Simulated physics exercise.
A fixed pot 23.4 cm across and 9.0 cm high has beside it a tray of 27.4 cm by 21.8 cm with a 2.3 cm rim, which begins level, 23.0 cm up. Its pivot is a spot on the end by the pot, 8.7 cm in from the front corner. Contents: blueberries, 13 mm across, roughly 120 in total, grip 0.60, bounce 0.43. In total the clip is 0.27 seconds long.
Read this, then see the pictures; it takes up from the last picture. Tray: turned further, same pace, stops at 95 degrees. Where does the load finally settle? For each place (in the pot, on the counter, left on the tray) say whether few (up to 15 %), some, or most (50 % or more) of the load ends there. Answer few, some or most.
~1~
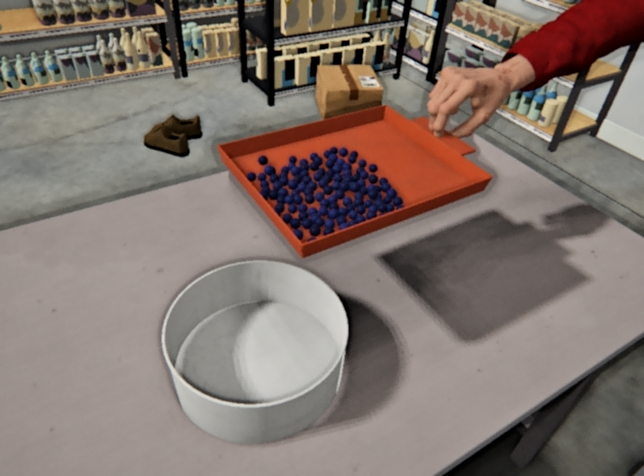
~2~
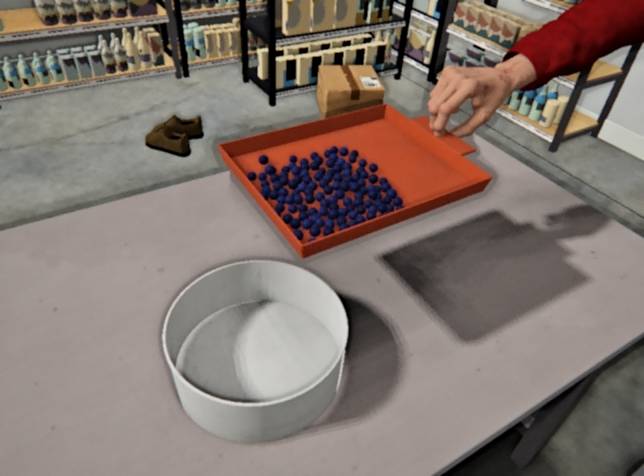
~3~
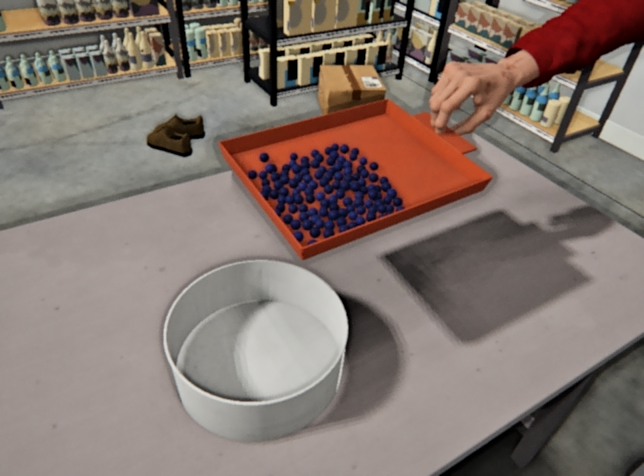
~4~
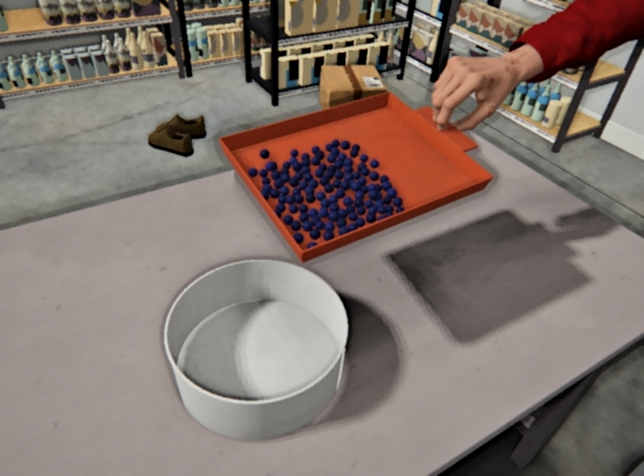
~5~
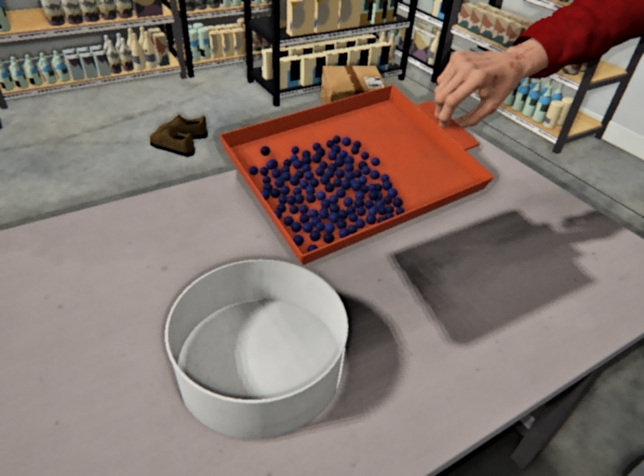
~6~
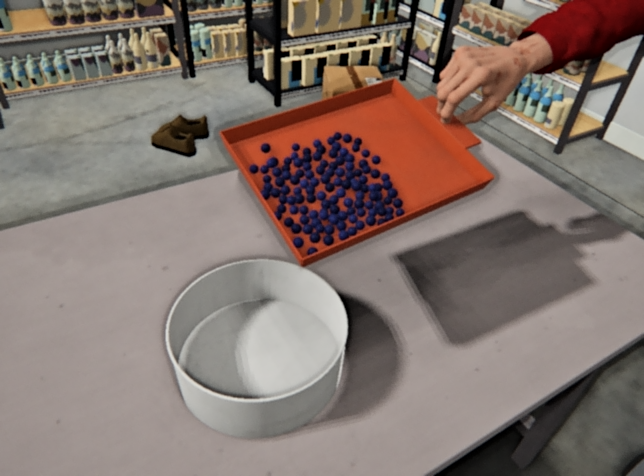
Pot: Most; counter: Some; left on the tray: Few.
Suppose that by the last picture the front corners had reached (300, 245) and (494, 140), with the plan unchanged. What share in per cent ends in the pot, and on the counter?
That works out as pot 85 and counter 15.
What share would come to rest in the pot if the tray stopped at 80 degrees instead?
It would be near 5 per cent.
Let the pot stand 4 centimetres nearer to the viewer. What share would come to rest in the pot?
80 per cent.
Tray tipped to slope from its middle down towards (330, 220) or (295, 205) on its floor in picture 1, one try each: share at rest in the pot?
Near 90 and 100 per cent, in that order.
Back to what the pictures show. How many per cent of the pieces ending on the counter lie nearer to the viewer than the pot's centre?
I'd put it at around 90 per cent.
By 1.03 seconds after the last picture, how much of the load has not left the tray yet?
Load share: Around 100%.
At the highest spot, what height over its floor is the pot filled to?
My guess is around 2.5 centimetres.
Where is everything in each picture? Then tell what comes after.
Tray tilt 0 degrees, front corners at (304, 242) and (488, 176); middle of the pieces at (328, 190); pot at (257, 323), in the first frame.
Tray tilt 1 degrees, front corners at (303, 242) and (488, 176); middle of the pieces at (328, 190), in the second frame.
Tray tilt 3 degrees, front corners at (304, 245) and (488, 176); middle of the pieces at (329, 189), in the third frame.
Tray tilt 6 degrees, front corners at (304, 248) and (489, 176), lowest corner left front; middle of the pieces at (329, 188), in the fourth frame.
Tray tilt 10 degrees, front corners at (304, 252) and (489, 176), lowest corner left front; middle of the pieces at (330, 188), in the fifth frame.
Tray tilt 13 degrees, front corners at (303, 255) and (490, 176), lowest corner left front; middle of the pieces at (330, 188); pot at (259, 321), in the sixth frame.
Then, 0.61 s after the last picture, tilt 51 degrees; the tray holds 100 %, the pot 0 %.
Then, 1.03 s after the last picture, tilt 78 degrees; the tray holds 100 %, the pot 0 %.
Then, 1.52 s after the last picture, tilt 95 degrees; the tray holds 70 %, the pot 5 %.
In the end, pot 75 %, counter 30 %, tray 0 %.
